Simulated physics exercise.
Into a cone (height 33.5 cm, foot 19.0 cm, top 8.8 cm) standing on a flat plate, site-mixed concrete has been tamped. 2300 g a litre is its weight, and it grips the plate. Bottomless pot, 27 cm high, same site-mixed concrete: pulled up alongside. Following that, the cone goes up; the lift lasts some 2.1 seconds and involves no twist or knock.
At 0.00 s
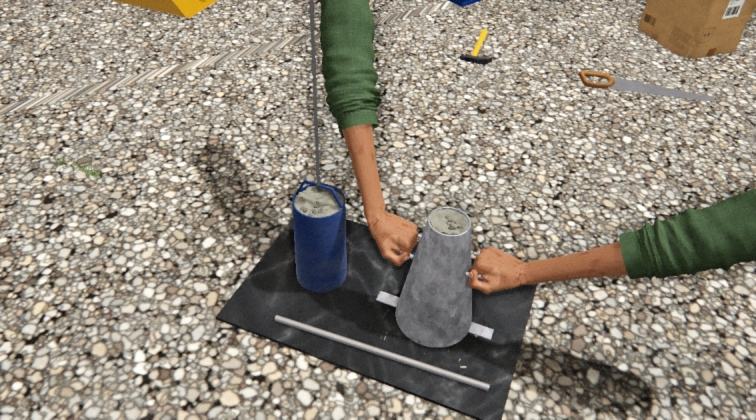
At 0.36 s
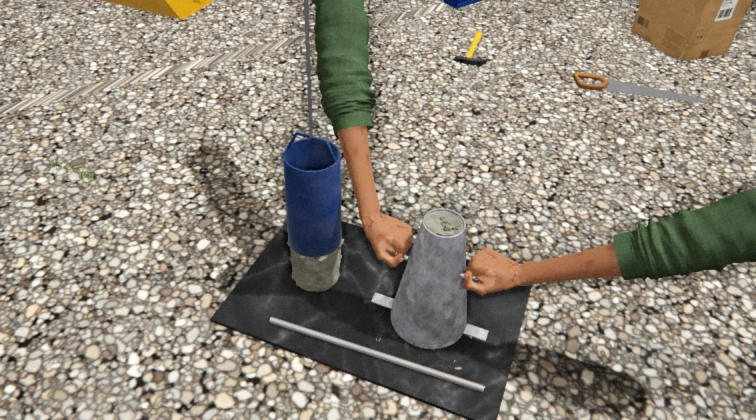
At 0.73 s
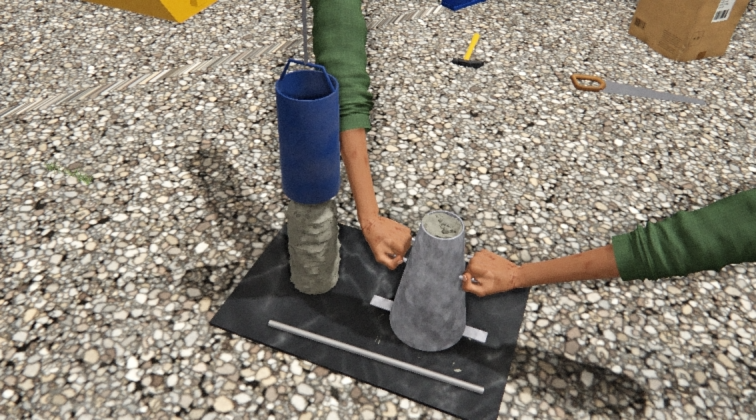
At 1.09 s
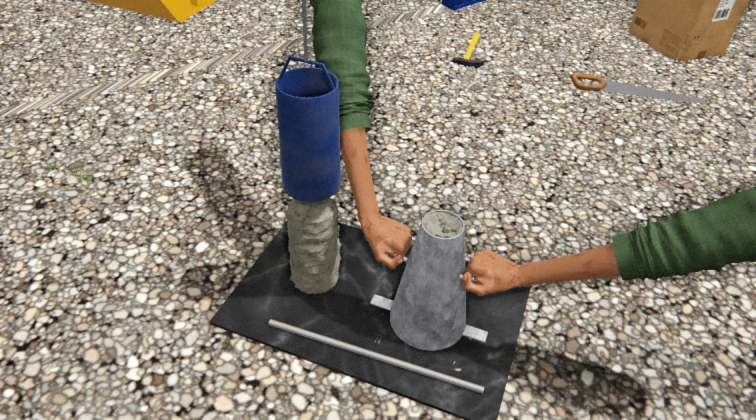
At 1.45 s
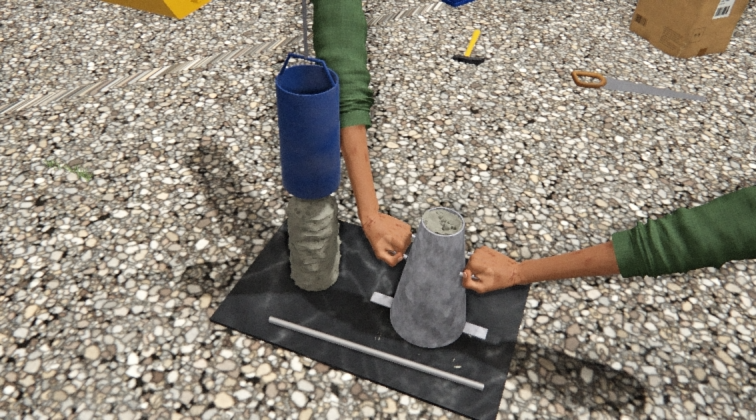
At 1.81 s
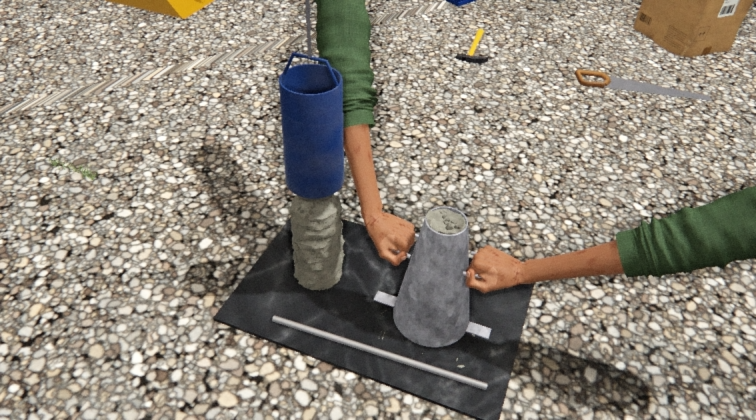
Two hands in green sleeves gripped a filled grey cone on a dark plate while the blue pot to its left rose, leaving a tall grey heap standing beneath it, then hung nearly still.
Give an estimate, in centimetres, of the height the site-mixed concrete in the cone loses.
I would say 0 centimetres.
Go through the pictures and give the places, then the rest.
The first frame shows middle of the pot's mouth at (319, 201), still down; middle of the cone's top at (449, 222), not yet moved.
The second frame shows middle of the pot's mouth at (312, 155), raised 14 cm; middle of the cone's top at (444, 223), not yet moved.
The third frame shows middle of the pot's mouth at (307, 86), raised 33 cm; the heap from the pot 26 cm high and 13 cm wide, top at (312, 207); middle of the cone's top at (443, 225), not yet moved.
The fourth frame shows middle of the pot's mouth at (307, 83), raised 33 cm; the heap from the pot 26 cm high and 13 cm wide, top at (313, 206); middle of the cone's top at (443, 225), not yet moved.
The fifth frame shows middle of the pot's mouth at (307, 81), raised 33 cm; the heap from the pot 26 cm high and 13 cm wide, top at (313, 204); middle of the cone's top at (443, 222), not yet moved.
The sixth frame shows middle of the pot's mouth at (311, 80), raised 33 cm; the heap from the pot 26 cm high and 13 cm wide, top at (316, 203); middle of the cone's top at (446, 221), not yet moved.
By 2.3 s, the cone is up 6.9 cm; the site-mixed concrete has come down 0.1 cm to 33 cm and is 19 cm wide.
By 2.9 s, the cone is up 22 cm; the site-mixed concrete has come down 0.1 cm to 33 cm and is 19 cm wide.
By 3.4 s, the cone is up 34 cm; the site-mixed concrete has come down 0.1 cm to 33 cm and is 19 cm wide.
By 4.0 s, the cone is clear; the site-mixed concrete has come down 0.1 cm to 33 cm and is 19 cm wide.
By 7.9 s, at rest, the cone is clear; the site-mixed concrete has come down 0.1 cm to 33 cm and is 19 cm wide.
